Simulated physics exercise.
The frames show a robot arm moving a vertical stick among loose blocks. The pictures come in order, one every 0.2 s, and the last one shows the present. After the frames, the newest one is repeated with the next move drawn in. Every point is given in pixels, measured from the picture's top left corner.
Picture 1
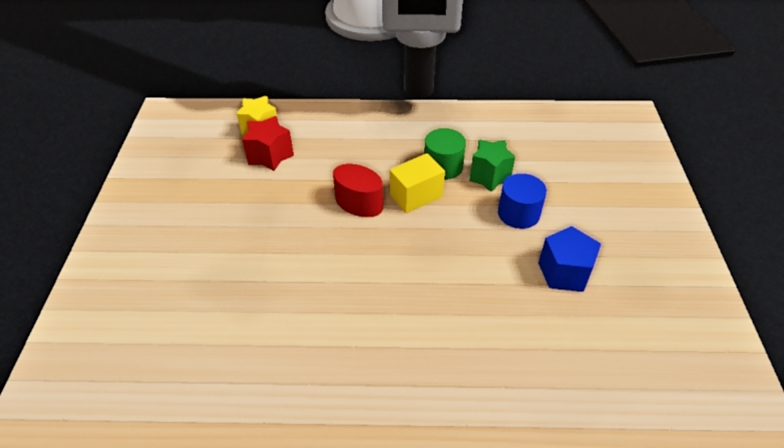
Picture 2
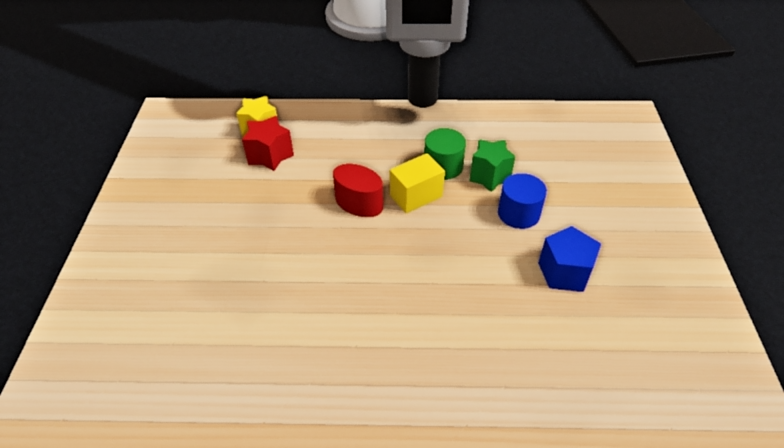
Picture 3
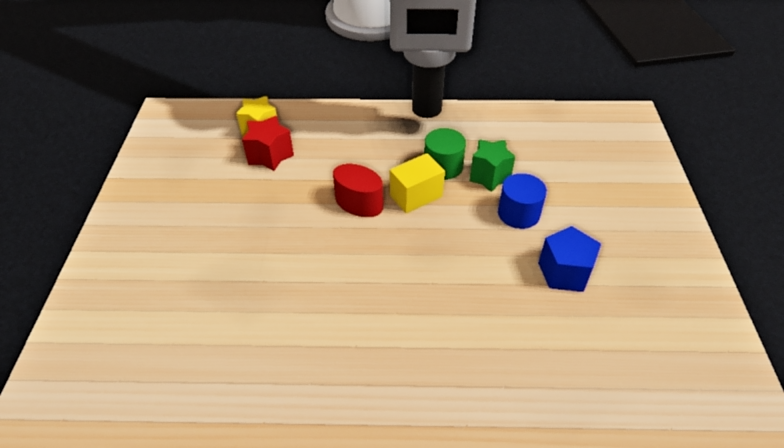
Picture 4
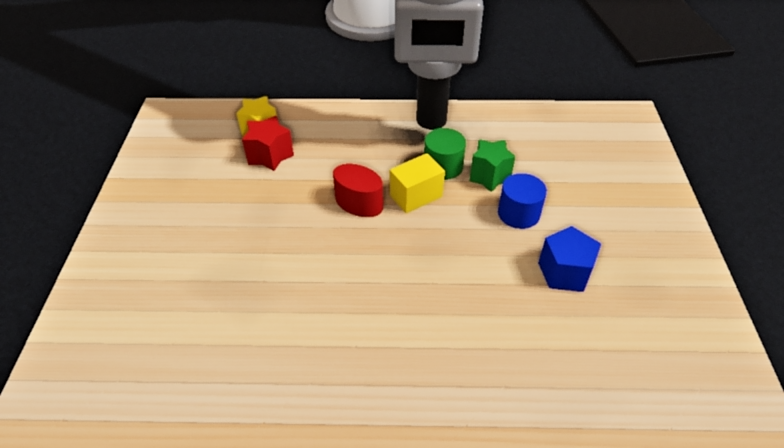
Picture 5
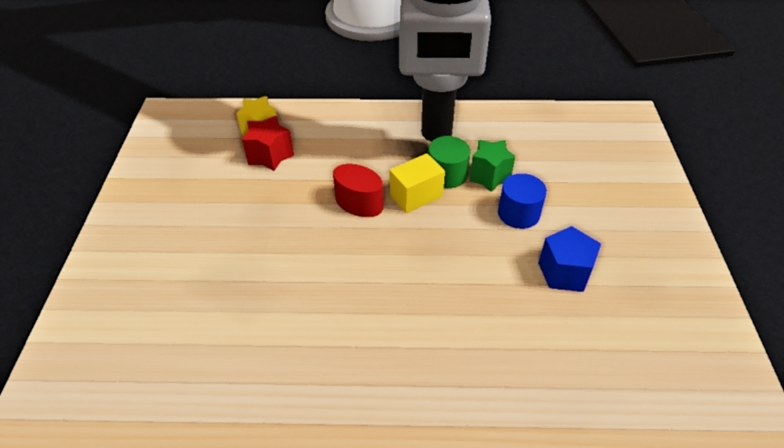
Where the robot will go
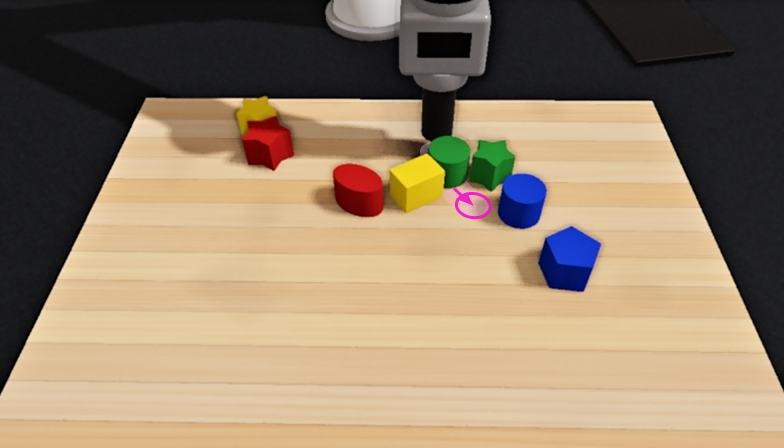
On a light wooden board scattered with colourful blocks, a robot arm moved its dark vertical stick forward from the back edge and nudged the green round block slightly toward the green star.
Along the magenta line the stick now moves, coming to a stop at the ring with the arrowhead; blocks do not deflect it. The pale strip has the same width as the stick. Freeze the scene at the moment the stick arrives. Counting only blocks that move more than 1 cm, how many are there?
Once the path ends, one block will have shifted.
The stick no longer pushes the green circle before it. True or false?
That claim is false.
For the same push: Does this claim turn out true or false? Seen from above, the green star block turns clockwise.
The statement is false.
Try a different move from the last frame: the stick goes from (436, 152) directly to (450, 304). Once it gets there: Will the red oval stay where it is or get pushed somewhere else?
Put simply, it stays right there.
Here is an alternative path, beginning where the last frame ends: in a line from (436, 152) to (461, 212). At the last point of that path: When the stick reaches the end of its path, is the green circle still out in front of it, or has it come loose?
My prediction: In front.
Path on the board, from (436, 152) by way of (442, 170) and (454, 188) to (473, 205).
What follows on the original path. Halfway along, stick (449, 161); yellow rectangular block (415, 172); green circle (469, 177); green star block (498, 153), turned 20° anticlockwise.
At the end, stick (476, 187); yellow rectangular block (415, 172); green circle (492, 207); green star block (498, 153), turned 20° anticlockwise; blue circle in place.
